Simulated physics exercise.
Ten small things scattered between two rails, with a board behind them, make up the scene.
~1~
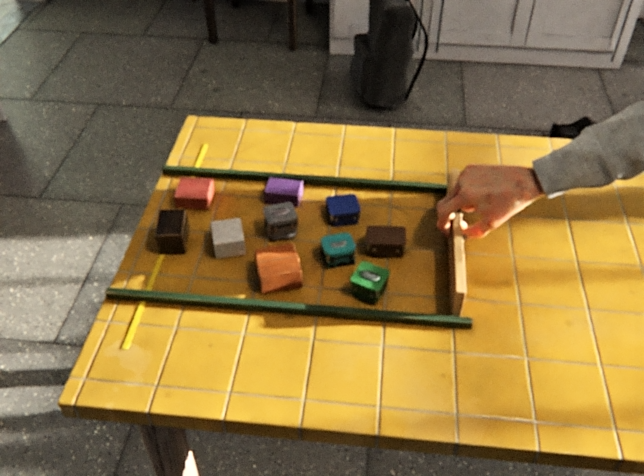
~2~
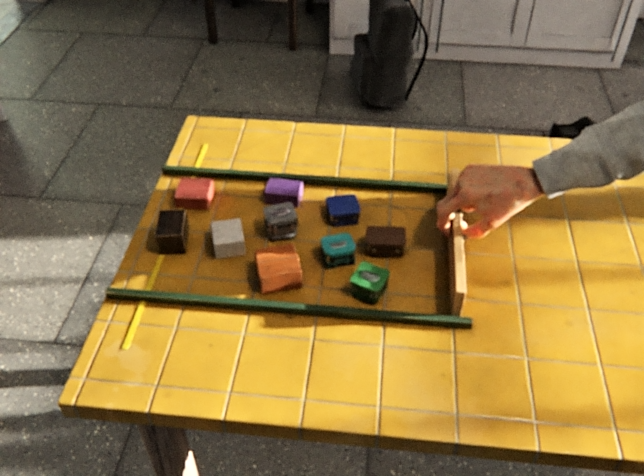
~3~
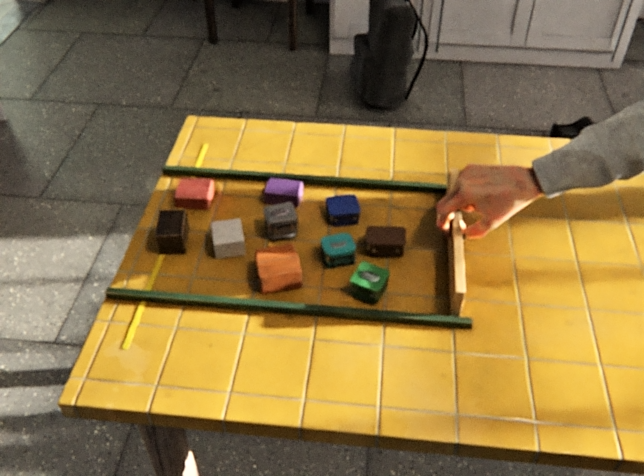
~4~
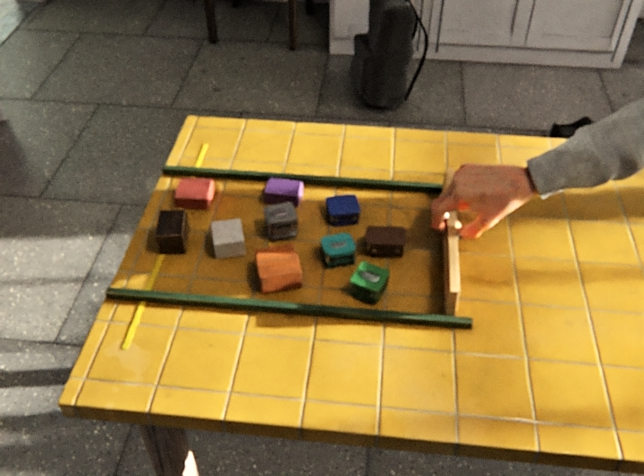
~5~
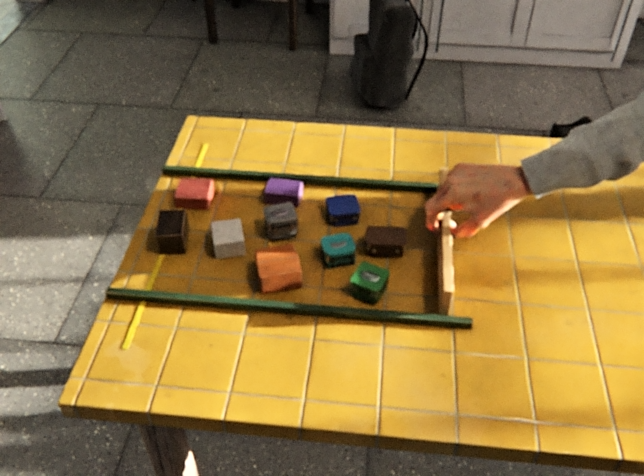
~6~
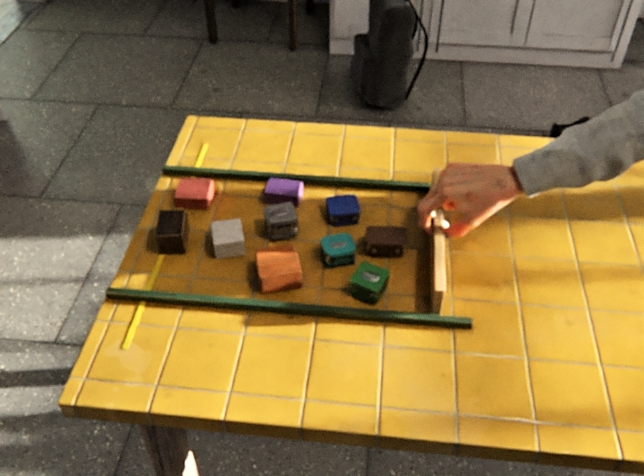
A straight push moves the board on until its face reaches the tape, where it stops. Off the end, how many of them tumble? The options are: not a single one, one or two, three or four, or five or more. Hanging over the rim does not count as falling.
My answer: Five or more.
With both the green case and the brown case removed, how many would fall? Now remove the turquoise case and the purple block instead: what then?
The first try gives 4, the second gives 5.
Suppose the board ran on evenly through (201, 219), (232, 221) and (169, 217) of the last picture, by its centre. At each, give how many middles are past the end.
Respectively, 2, 0 and 6.
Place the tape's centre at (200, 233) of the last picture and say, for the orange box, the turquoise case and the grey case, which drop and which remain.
In order, the orange box keeps its spot, then the turquoise case keeps its spot, then the grey case keeps its spot.
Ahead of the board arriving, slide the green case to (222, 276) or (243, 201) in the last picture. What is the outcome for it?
First spot: Gone; second: Gone.
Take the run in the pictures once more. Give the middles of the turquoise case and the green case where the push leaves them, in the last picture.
The turquoise case stops around (149, 246); the green case around (137, 269).
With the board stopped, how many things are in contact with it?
Counting them up gives 4.
Soon after, none off yet; black block at rest near (173, 232); red block at rest near (194, 193); white block at rest near (228, 238).
By the end, the number that fall off is five or more; fallen, orange box, grey case, purple block, white block, red block and black block.
